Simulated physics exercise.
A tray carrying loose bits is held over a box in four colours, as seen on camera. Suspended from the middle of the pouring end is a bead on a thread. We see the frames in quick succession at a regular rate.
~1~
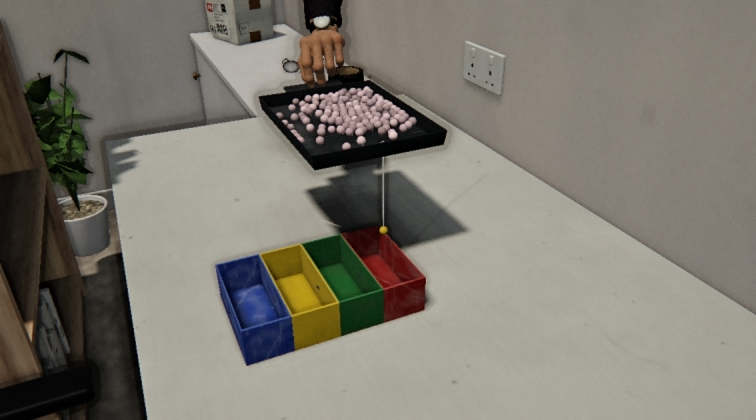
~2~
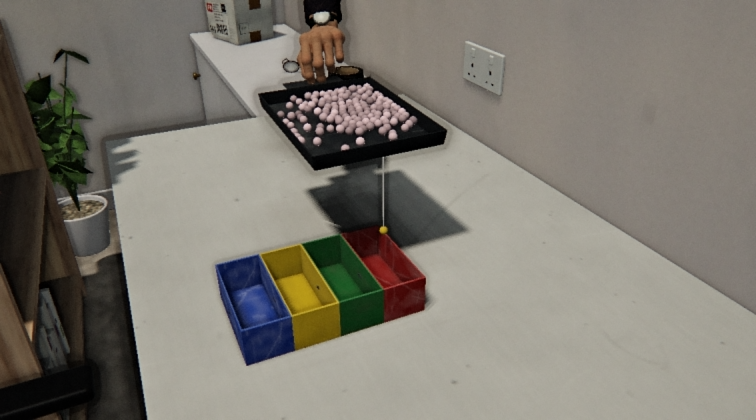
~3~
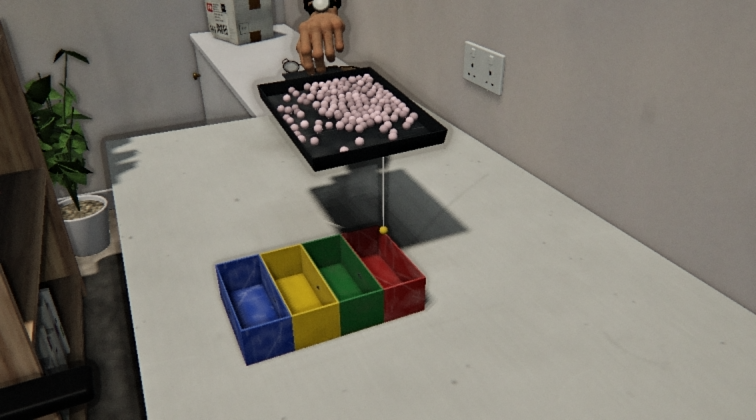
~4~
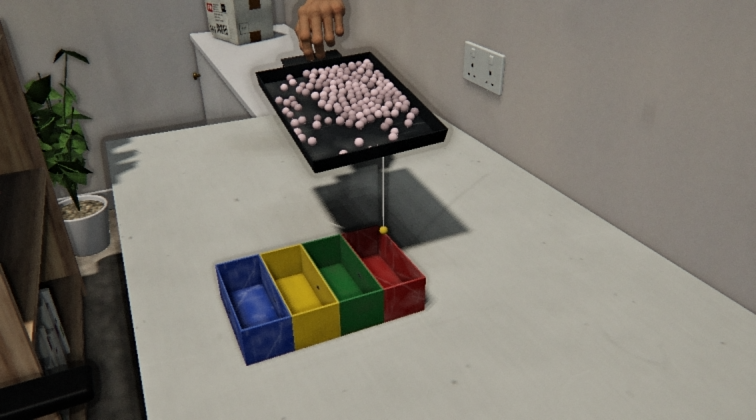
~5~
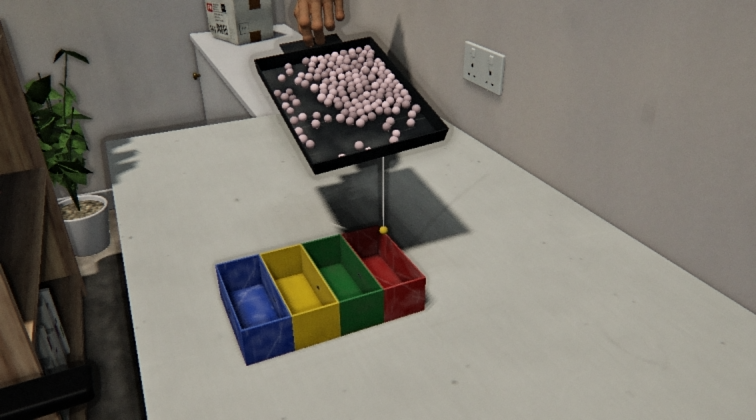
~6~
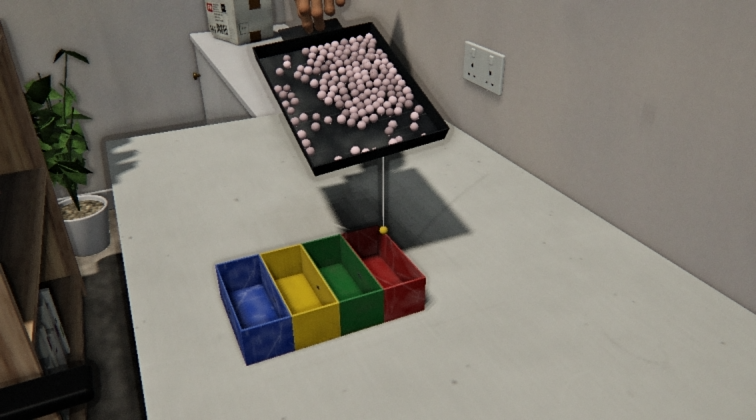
Hand tilting a black tray of loose pale pink balls toward the viewer above a blue, yellow, green and red box.
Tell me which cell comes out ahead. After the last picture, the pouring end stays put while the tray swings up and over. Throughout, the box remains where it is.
I would say the green cell comes out ahead.
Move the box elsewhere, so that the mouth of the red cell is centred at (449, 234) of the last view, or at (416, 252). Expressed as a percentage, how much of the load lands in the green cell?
Around 10 and around 20 per cent, in that order.
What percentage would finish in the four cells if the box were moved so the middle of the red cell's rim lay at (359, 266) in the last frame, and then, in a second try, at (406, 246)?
About 70 % and 90 %.
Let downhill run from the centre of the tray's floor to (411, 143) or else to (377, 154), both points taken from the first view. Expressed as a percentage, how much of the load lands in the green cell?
About 0 and 20 percent.
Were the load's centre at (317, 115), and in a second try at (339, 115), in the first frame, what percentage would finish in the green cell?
Estimate: 50 % first, 40 % second.
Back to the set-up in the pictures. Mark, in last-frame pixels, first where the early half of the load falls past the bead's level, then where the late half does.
At (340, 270) for the first part, then at (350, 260) for the others.
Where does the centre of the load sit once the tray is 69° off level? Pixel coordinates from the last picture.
(357, 158).
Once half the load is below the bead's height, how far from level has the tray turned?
Roughly 95 degrees of tilt.
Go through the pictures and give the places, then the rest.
In the first picture, corners of the pouring end near (314, 155) and (444, 130), level; middle of the load near (359, 112), sugar pearls; bead on its thread near (384, 230); blue cell near (268, 337); yellow cell near (316, 323); green cell near (362, 309); red cell near (404, 296).
In the second picture, corners of the pouring end near (314, 155) and (444, 130), level; middle of the load near (359, 110).
In the third picture, corners of the pouring end near (314, 157) and (445, 129), tipped barely, lowest at the left corner; middle of the load near (359, 104), a little on the move.
In the fourth picture, corners of the pouring end near (315, 159) and (445, 128), tipped a little, lowest at the left corner; middle of the load near (359, 95), near a quarter on the move.
In the fifth picture, corners of the pouring end near (315, 162) and (446, 128), tipped clearly, lowest at the left corner; middle of the load near (359, 87), near two thirds on the move.
In the sixth picture, corners of the pouring end near (315, 165) and (446, 127), tipped clearly, lowest at the left corner; middle of the load near (360, 83), all but a few on the move; blue cell near (268, 337); yellow cell near (316, 323); green cell near (362, 309); red cell near (404, 296).
Shortly afterwards, tray tipped steeply; near two thirds on the tray; a little in the green cell; only a few in the yellow cell; only a few in the red cell; near a quarter falling or outside the box.
Next, tray tipped past a quarter turn; a little on the tray; near a third in the green cell; a little in the red cell; a little in the yellow cell; only a few in the blue cell; near a quarter falling or outside the box.
Some moments later, tray tipped past a quarter turn; near half in the green cell; near a quarter in the red cell; a little in the yellow cell; only a few in the blue cell; a little falling or outside the box.
In the end, tray tipped past a quarter turn; near half in the green cell; near a quarter in the red cell; a little in the yellow cell; only a few in the blue cell; a little outside the box.
